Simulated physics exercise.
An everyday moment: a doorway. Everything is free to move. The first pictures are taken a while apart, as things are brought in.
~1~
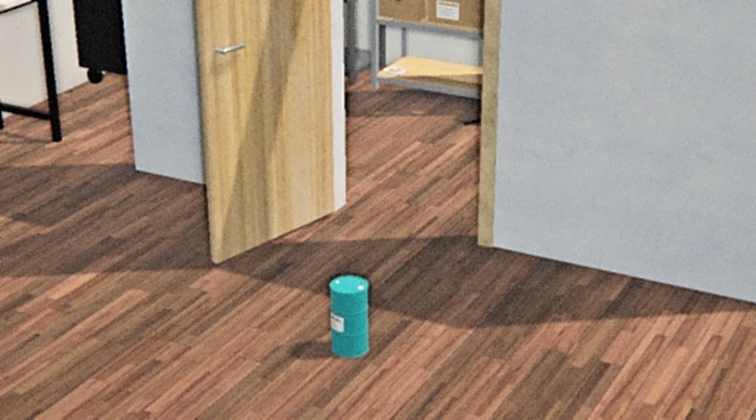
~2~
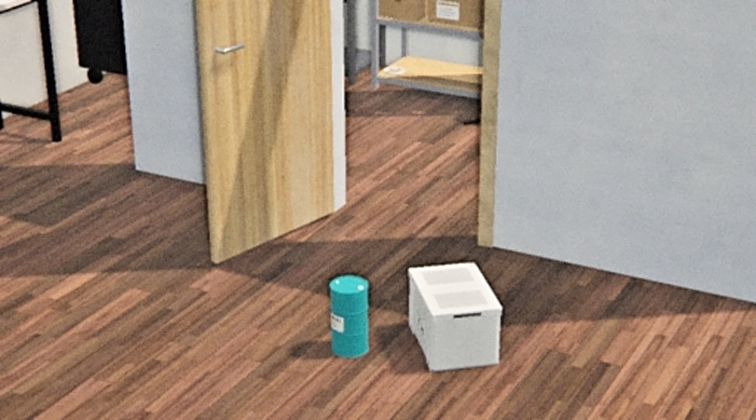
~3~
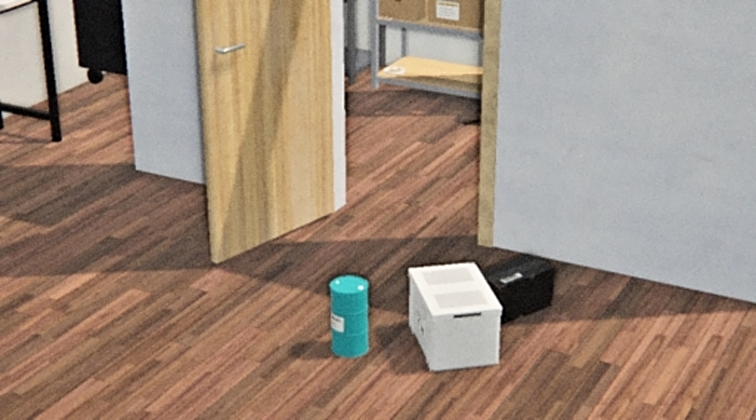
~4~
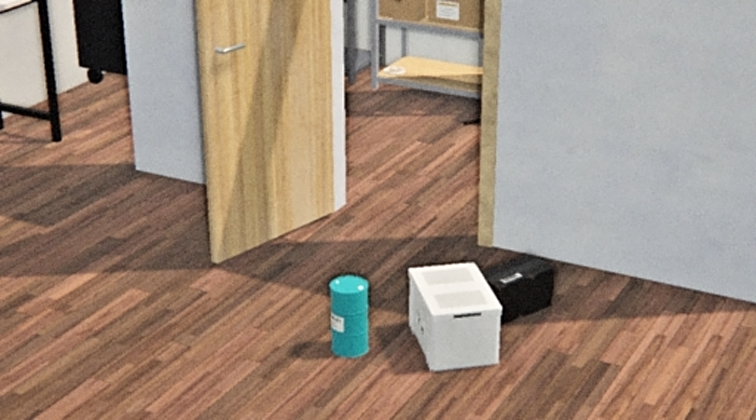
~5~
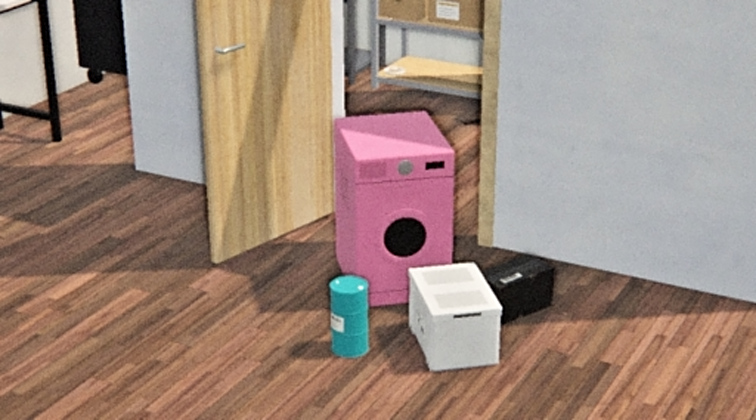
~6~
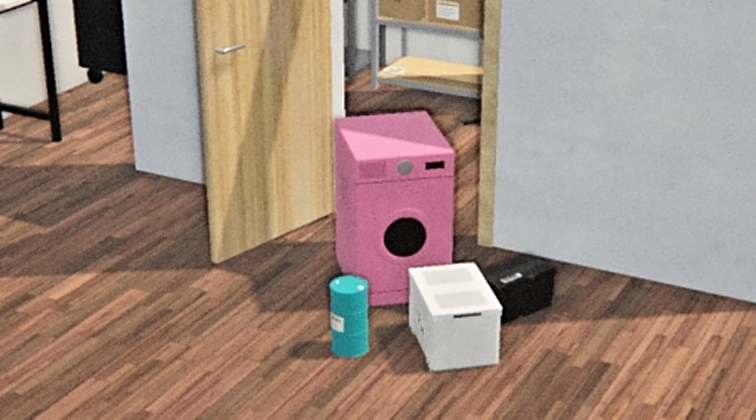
In a room with a wooden floor, a turquoise canister stood near a wide-open door; a white tote, then a black box, then a pink appliance appeared around it, and the door stayed still.
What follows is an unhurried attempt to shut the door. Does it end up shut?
Here the door stops short.
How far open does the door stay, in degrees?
About 60°.
Then, 0.50 s past the last view, open by 87°.
Then, 0.70 s past the last view, open by 73°.
Finally, open by 60°; all 4 still in place. Final places as the last picture's camera would see them, pink appliance near (393, 208).
